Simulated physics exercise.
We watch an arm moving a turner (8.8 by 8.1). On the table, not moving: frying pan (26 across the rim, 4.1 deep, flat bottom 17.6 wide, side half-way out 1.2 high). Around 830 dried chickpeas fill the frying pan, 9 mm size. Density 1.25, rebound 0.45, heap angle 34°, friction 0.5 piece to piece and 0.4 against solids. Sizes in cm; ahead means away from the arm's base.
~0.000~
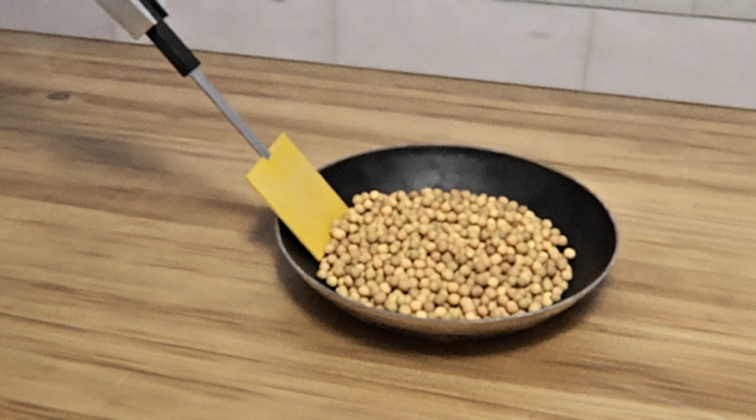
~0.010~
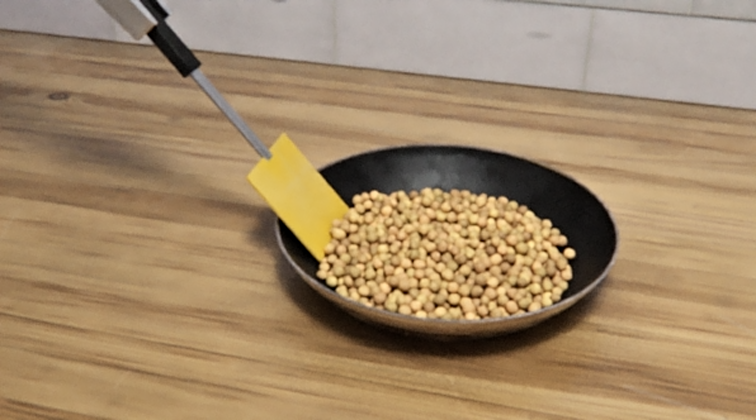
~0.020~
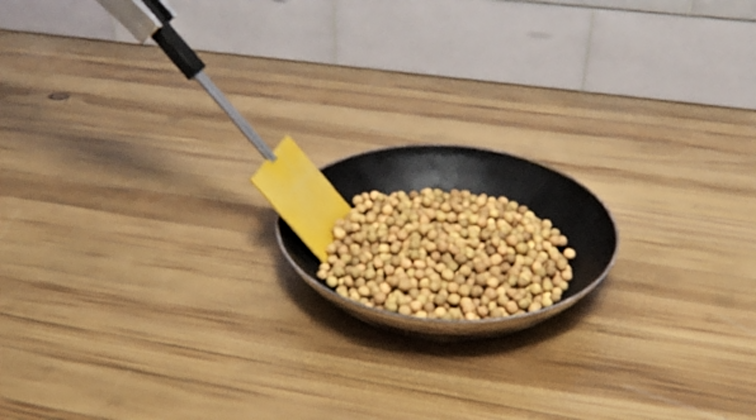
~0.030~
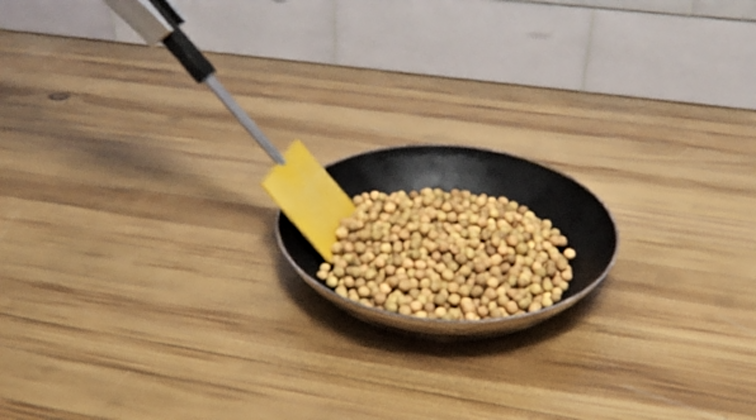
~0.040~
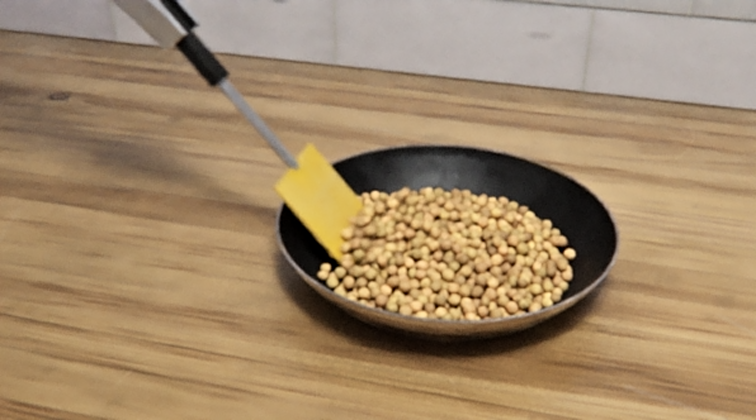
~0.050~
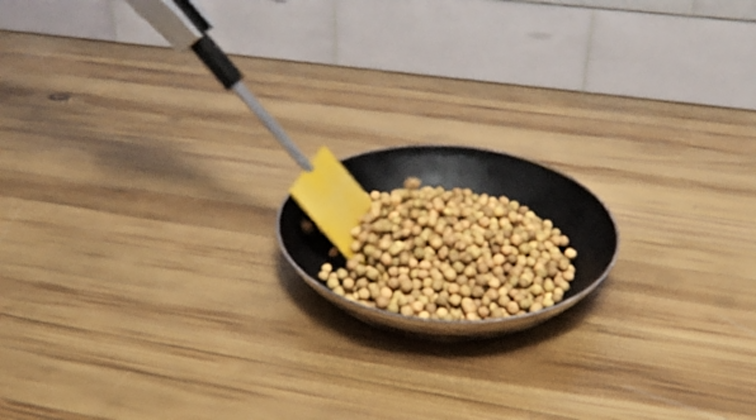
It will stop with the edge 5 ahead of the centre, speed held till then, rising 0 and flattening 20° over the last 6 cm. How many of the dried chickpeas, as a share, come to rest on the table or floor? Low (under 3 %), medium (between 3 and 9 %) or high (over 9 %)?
Share on the table or floor: Low (under 3 %).
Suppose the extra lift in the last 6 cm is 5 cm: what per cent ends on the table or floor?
About 15 per cent.
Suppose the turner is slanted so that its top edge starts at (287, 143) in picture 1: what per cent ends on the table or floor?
Some 0 per cent.
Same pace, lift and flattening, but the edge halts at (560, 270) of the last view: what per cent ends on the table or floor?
About 20 per cent.
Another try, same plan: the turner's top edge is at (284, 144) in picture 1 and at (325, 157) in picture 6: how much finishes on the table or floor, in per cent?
About 5 per cent.
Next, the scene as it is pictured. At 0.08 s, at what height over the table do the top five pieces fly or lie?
Some 6 cm.
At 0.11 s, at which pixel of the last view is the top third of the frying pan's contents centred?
At about (456, 233).
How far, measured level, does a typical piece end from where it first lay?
About 4 cm.
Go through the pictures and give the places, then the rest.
The first frame shows the turner top edge at (265, 154), sloping 49°; upper third of the load around (443, 241), from x 325 to 570, top at y 195; 827 in the frying pan.
The second frame shows the turner top edge at (265, 154), sloping 49°; upper third of the load around (443, 241), from x 325 to 570, top at y 195.
The third frame shows the turner top edge at (270, 157), sloping 49°; upper third of the load around (439, 241), from x 325 to 570, top at y 195.
The fourth frame shows the turner top edge at (280, 161), sloping 49°; upper third of the load around (436, 241), from x 325 to 570, top at y 195.
The fifth frame shows the turner top edge at (293, 164), sloping 49°; upper third of the load around (431, 239), from x 320 to 570, top at y 195.
The sixth frame shows the turner top edge at (307, 167), sloping 49°; upper third of the load around (428, 236), from x 305 to 570, top at y 185; 827 in the frying pan.
After 0.08 s, sloping 49°, highest piece 7 above the table; 827 in the frying pan.
After 0.11 s, sloping 42°, highest piece 9 above the table; 826 in the frying pan, 1 on the blade or in flight.
After 0.32 s, sloping 29°, highest piece 5 above the table; 823 in the frying pan, 4 on the table or floor.
After 1.37 s, sloping 29°, highest piece 5 above the table; 823 in the frying pan, 4 on the table or floor.
In the end, 823 in the frying pan, 4 on the table or floor. That is 0 % on the table or floor.
